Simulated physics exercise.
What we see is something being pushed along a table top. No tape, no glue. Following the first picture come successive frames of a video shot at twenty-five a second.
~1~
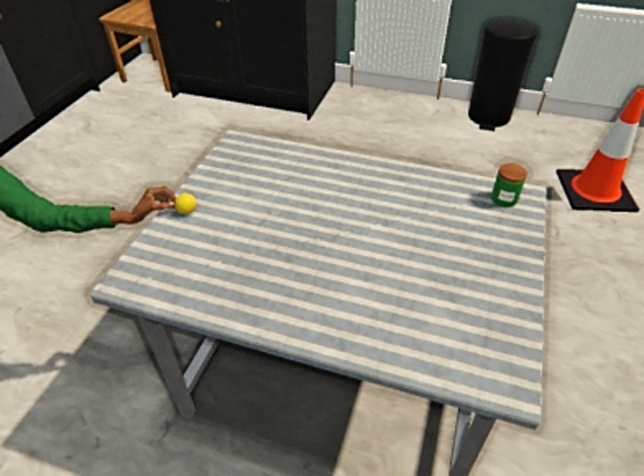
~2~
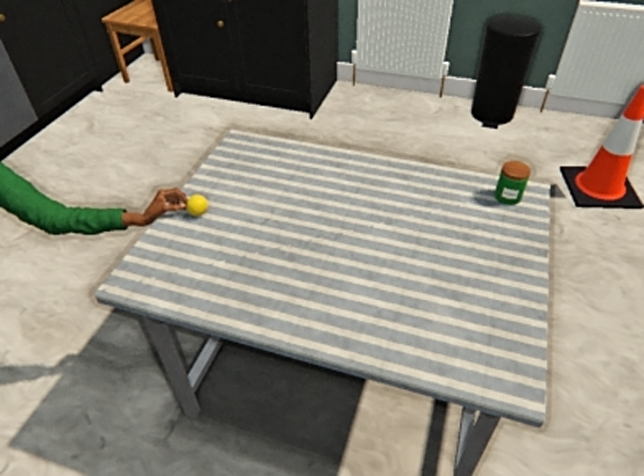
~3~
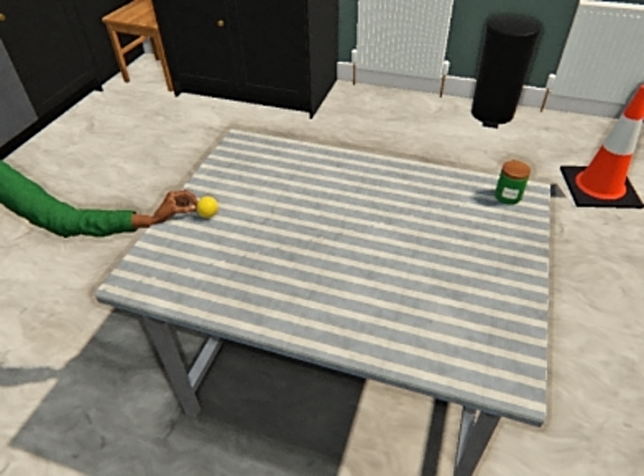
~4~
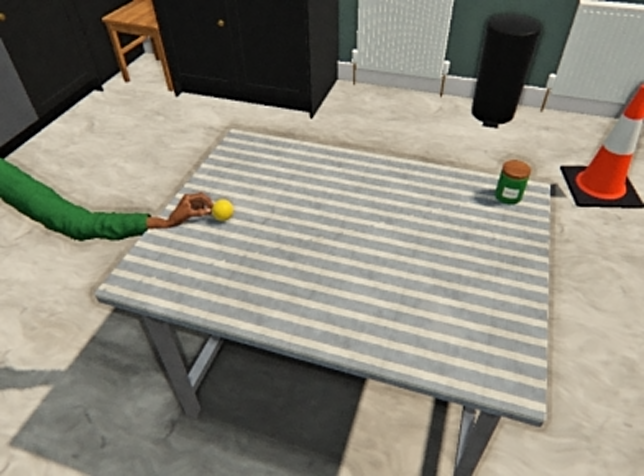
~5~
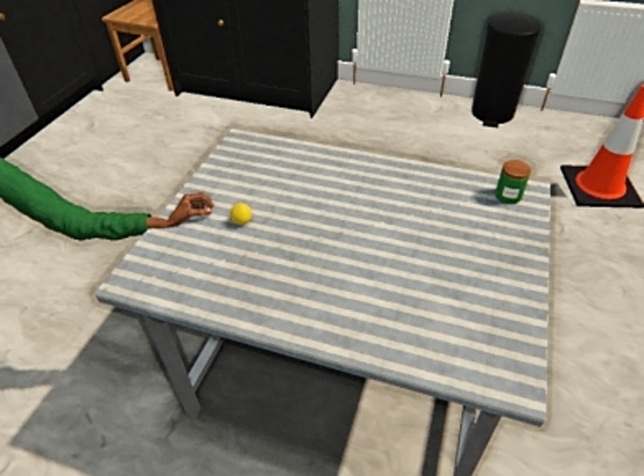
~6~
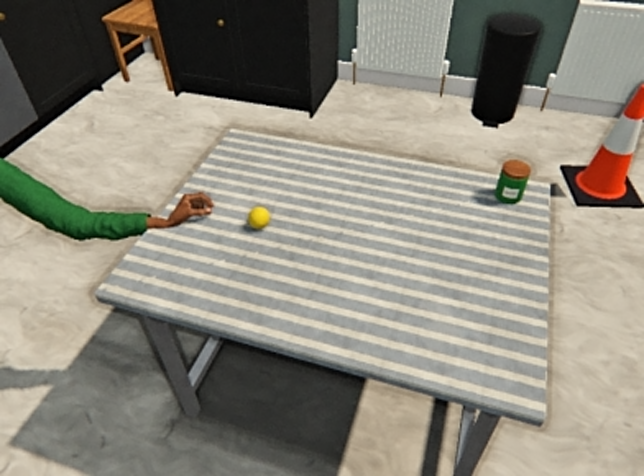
A hand in a green sleeve pushing a yellow lemon rightward across a striped table, the lemon rolling away from the fingers.
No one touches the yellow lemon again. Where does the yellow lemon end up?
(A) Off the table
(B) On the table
Option A: Off the table.
Then, 0.30 s later than the last frame, yellow lemon moved well along near (400, 249).
Then, 0.60 s later than the last frame, yellow lemon moved well along near (547, 281).
Then, 1.00 s later than the last frame, yellow lemon now off the table.
When it is over, off the table, yellow lemon.
